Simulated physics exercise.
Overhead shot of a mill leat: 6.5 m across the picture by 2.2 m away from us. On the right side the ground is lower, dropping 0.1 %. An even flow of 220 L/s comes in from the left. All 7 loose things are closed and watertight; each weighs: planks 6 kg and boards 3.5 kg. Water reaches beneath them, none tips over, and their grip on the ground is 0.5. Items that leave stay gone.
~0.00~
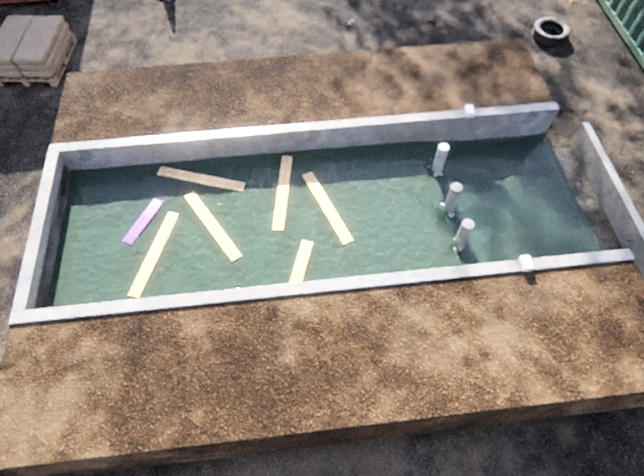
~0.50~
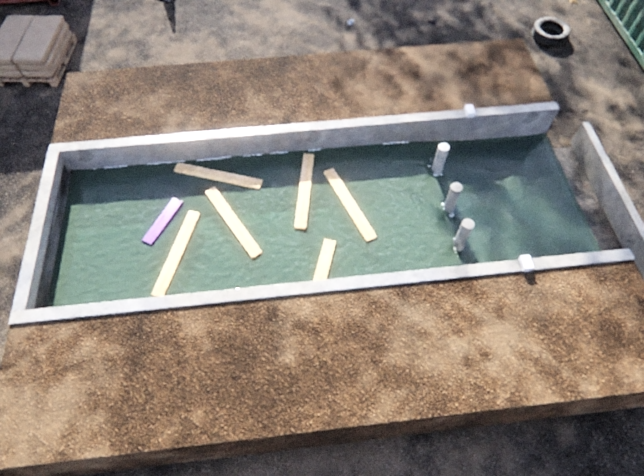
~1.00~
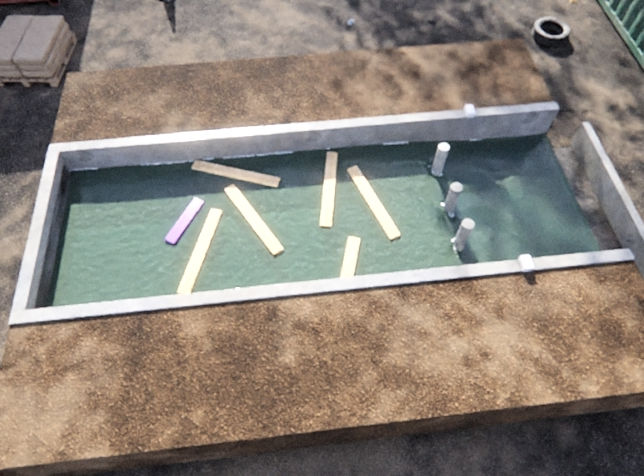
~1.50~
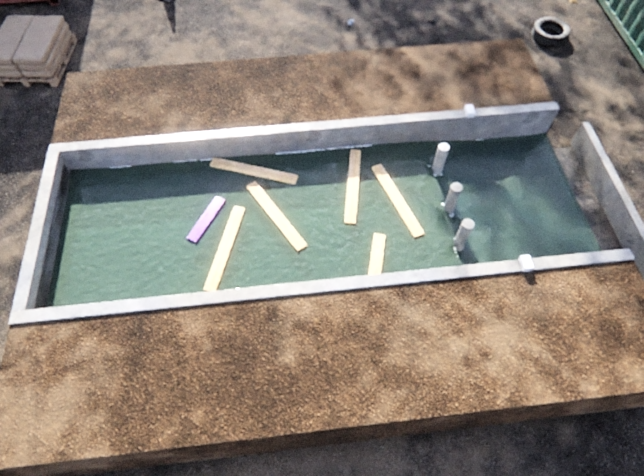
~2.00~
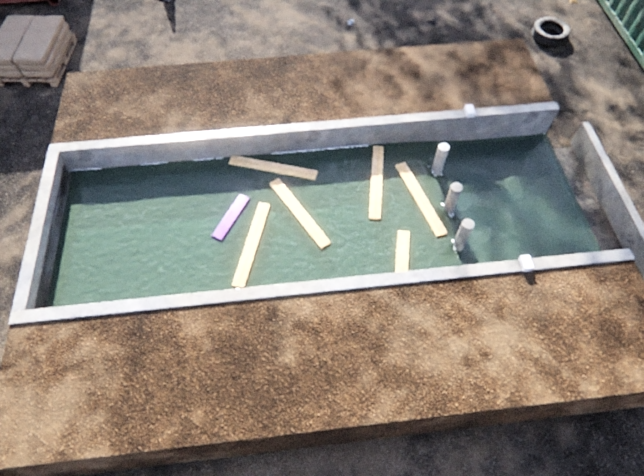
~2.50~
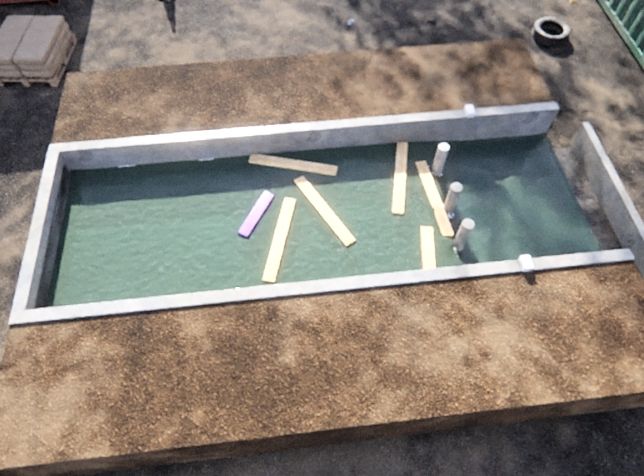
Seven floating planks, one of them short and purple, drifted steadily to the right together across the greenish water in a walled channel, and the leading ones came up close beside three white posts.
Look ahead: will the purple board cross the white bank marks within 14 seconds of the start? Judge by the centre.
Result for the purple board: It does not get across.
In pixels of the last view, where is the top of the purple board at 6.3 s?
Look around (391, 191) in the last view.
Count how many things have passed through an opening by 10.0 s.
Count: 1.
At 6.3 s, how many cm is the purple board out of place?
By that time, close to 300 cm.
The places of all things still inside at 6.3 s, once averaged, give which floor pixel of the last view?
Around (403, 197).
After 3.5 s the purple board is near (308, 206), 2.1 m from its start, afloat; 0 of 7 are over the mark; 7 afloat.
After 6.3 s the purple board is near (391, 191), 3.2 m from its start, afloat; 1 of 7 are over the mark; 6 afloat.
After 10.0 s the purple board is near (391, 191), 3.2 m from its start, afloat; 1 of 7 are over the mark; 6 afloat.
After 14.0 s the purple board is near (391, 191), 3.2 m from its start, afloat; 1 of 7 are over the mark; 6 afloat.
